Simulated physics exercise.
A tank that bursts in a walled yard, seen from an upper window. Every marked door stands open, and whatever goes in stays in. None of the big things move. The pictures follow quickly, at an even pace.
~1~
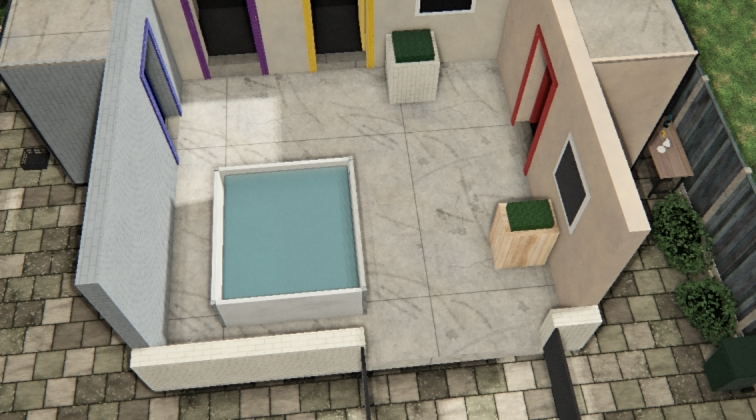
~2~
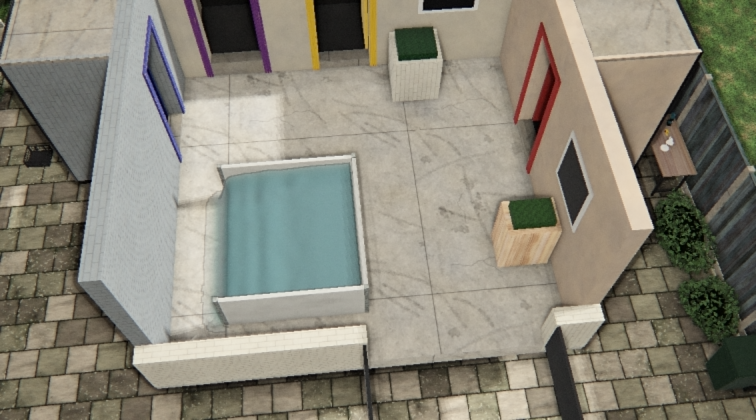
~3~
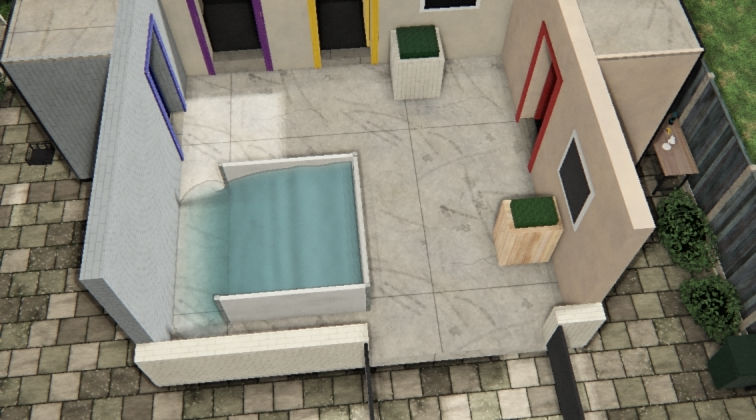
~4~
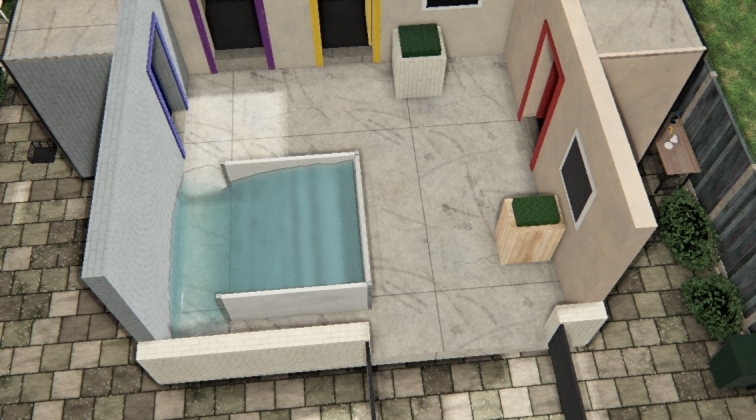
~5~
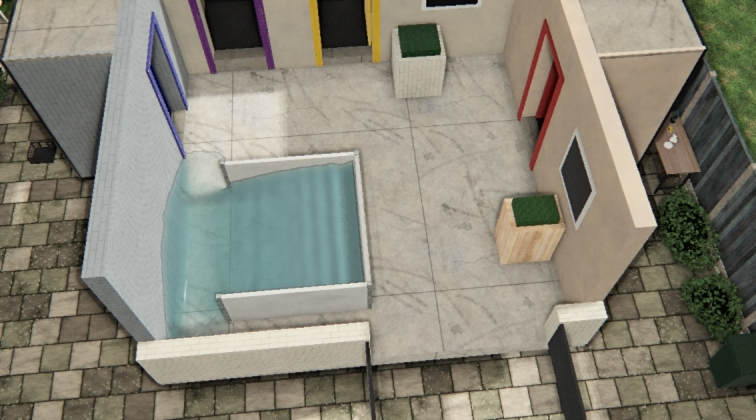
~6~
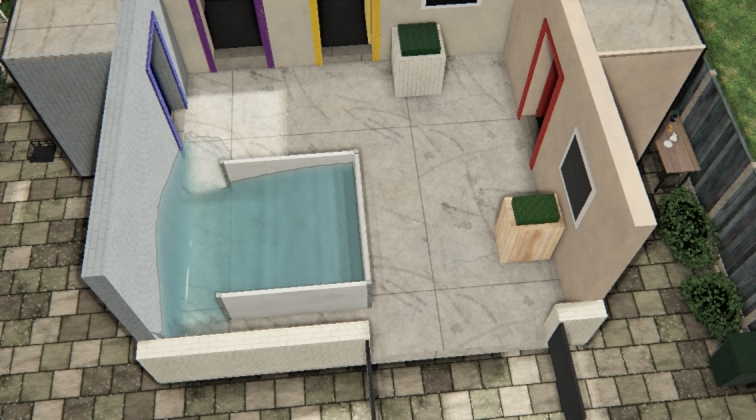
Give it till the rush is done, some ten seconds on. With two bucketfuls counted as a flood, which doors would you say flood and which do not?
Result: The blue door passes two buckets of inflow; the red door stays within two buckets of inflow; the yellow door stays within two buckets of inflow; the purple door stays within two buckets of inflow.
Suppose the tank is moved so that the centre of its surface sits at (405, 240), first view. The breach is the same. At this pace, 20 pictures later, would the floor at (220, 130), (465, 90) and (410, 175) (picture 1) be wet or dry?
Going through the three spots in turn: Gets wet, stays untouched, stays untouched.
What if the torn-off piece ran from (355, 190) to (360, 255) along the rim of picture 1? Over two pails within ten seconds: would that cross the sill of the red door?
The red one lets more in.
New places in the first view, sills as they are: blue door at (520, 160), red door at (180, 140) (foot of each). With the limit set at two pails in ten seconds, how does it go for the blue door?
In short: The blue door passes that mark.
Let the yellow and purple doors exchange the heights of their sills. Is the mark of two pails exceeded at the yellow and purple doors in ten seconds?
Yellow: Falls short; purple: Overflows.
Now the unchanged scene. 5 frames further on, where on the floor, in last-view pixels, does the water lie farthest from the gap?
(189, 79).
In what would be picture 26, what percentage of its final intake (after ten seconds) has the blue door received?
Near 50 per cent, give or take.
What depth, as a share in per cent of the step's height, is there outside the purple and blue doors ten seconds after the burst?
I'd put the first at close to 20 per cent and the second at close to 150 per cent.
A moment on, water covers 25 % of the floor; the blue door under two buckets in, the red door not reached, the yellow door not reached, the purple door not reached.
Next, water covers 40 % of the floor; the blue door under two buckets in, the red door not reached, the yellow door wet at the sill, nothing in, the purple door wet at the sill, nothing in.
Then, water covers 60 % of the floor; the blue door over two buckets in, the red door not reached, the yellow door wet at the sill, nothing in, the purple door wet at the sill, nothing in.
Later, water covers 90 % of the floor; the blue door over two buckets in, the red door wet at the sill, nothing in, the yellow door wet at the sill, nothing in, the purple door wet at the sill, nothing in.
In the end, water covers 95 % of the floor; the blue door over two buckets in, the red door wet at the sill, nothing in, the yellow door wet at the sill, nothing in, the purple door wet at the sill, nothing in.
